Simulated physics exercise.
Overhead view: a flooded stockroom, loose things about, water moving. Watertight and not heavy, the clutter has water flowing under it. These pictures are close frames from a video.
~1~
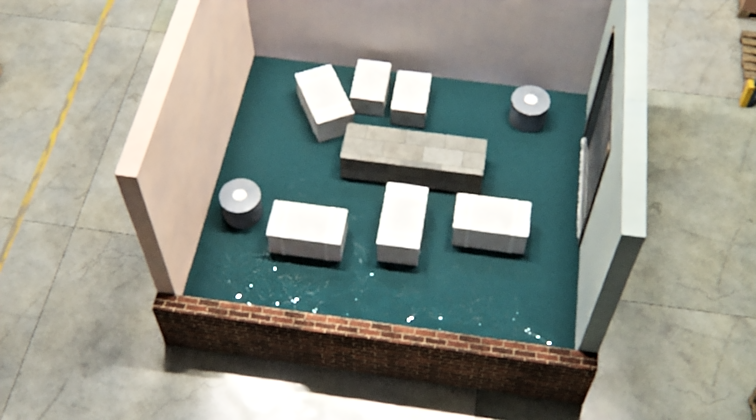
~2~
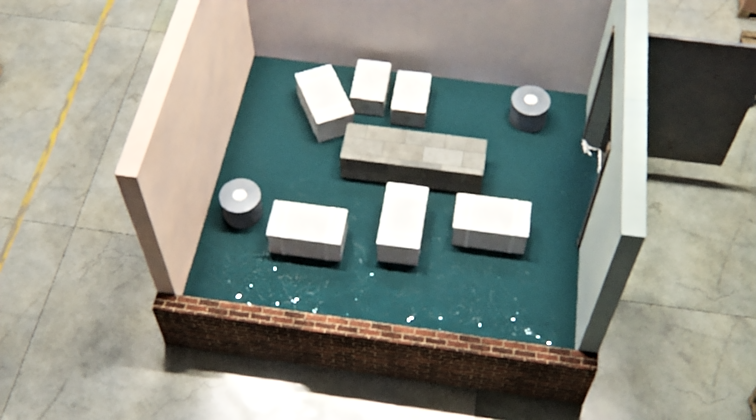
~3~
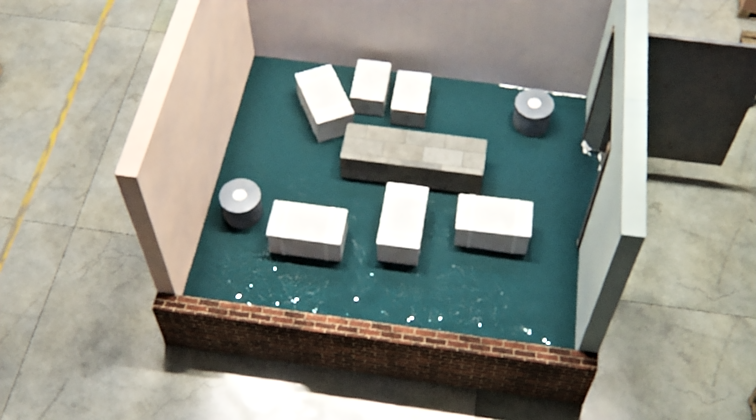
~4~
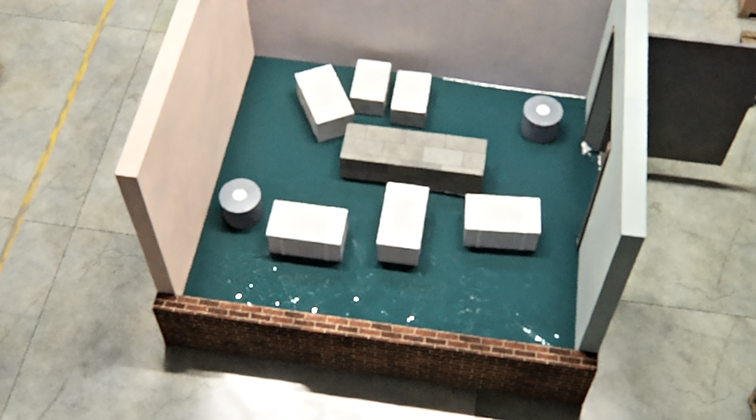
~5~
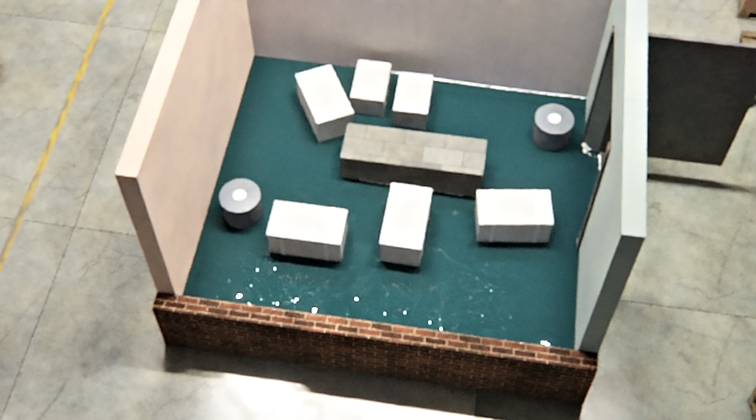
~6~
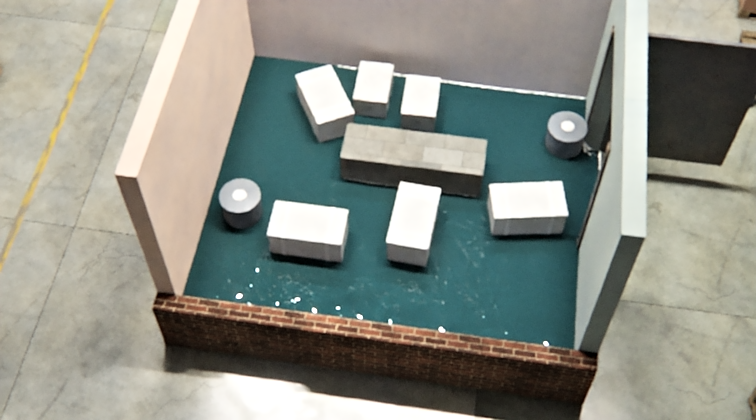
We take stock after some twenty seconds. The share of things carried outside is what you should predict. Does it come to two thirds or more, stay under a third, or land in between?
Two thirds or more.
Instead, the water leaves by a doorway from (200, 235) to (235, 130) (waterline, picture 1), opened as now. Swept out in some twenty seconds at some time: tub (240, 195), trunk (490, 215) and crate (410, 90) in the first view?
One by one, that's lost, lost, lost.
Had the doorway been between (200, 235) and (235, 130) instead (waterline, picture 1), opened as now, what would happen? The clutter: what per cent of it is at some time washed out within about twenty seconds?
My guess is close to 90 percent.
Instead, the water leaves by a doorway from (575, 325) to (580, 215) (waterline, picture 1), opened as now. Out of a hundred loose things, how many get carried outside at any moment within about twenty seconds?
Share reached: 60 %.
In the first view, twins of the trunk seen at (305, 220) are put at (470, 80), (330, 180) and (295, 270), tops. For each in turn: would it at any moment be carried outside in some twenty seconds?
In sequence: Exits, exits, never exits.
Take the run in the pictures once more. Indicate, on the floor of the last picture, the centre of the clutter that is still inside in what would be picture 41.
Near (380, 223).
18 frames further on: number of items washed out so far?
By my count it is 4.
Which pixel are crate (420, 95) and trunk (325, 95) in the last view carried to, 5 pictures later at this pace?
My guess is around (484, 104) and around (376, 97).
A moment on, 2 of 8 are out; 6 afloat.
Next, 4 of 8 are out; 4 afloat.
Later, 6 of 8 are out; 2 afloat.
In the end, 7 of 8 are out; 1 afloat.
